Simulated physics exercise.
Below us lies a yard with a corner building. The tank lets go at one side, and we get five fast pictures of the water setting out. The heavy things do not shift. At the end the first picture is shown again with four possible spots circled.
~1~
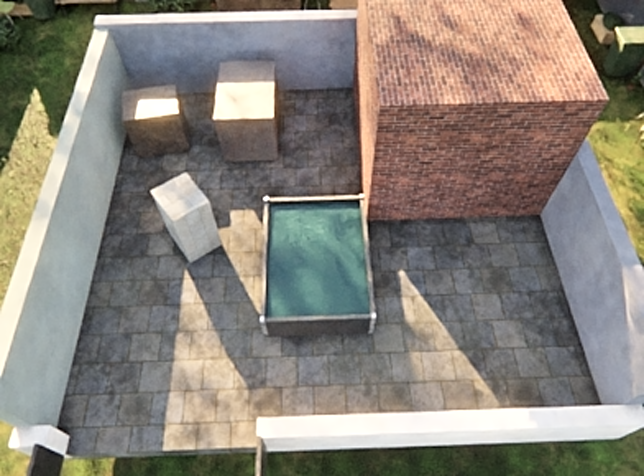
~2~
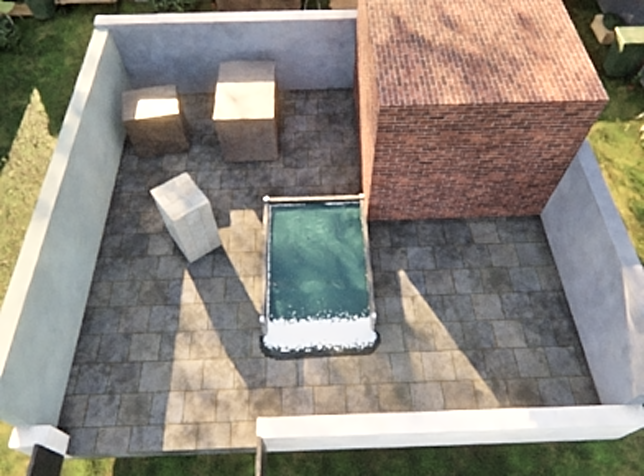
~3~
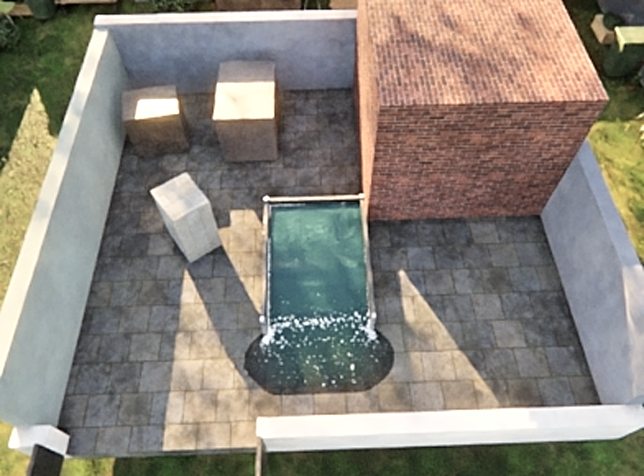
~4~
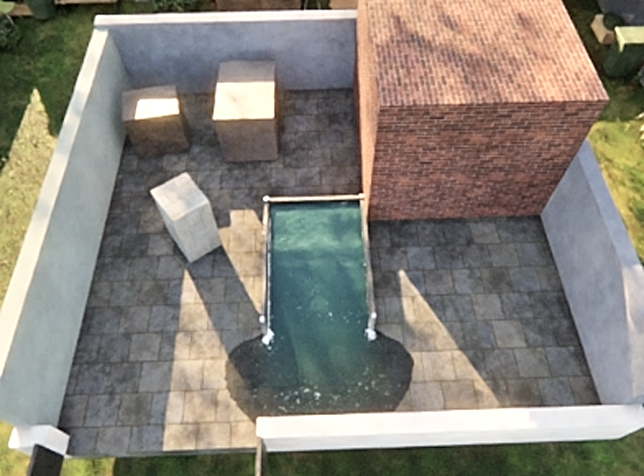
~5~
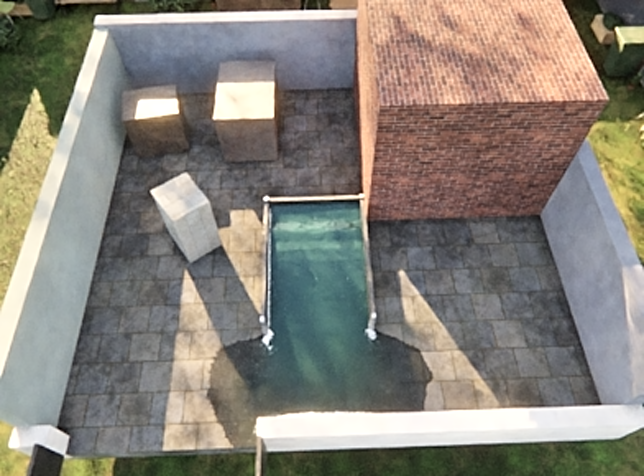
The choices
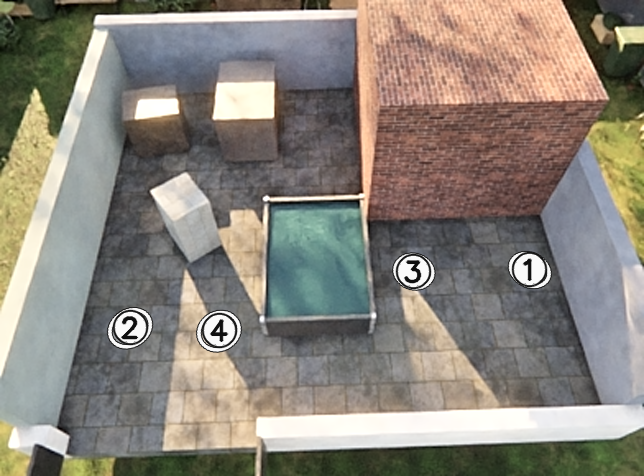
Water bursts from the near side of a full rectangular tank in a walled, paved yard beside a brick building, foaming at first, then spreading across the paving in a widening dark patch toward the low white front wall.
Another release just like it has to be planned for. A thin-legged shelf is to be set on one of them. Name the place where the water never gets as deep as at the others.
4 is best.
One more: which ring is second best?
Ring 2.
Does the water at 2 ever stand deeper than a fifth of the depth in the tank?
No, less.
On the marked copy, 1 at (529, 269); 2 at (130, 327); 3 at (413, 271); 4 at (219, 330).
With 1, the water peaks at about 23 % of the depth that stood in the tank.
With 2, the water peaks at about 12 % of the depth that stood in the tank.
With 3, the water peaks at about 18 % of the depth that stood in the tank.
With 4, the water peaks at about 4 % of the depth that stood in the tank.
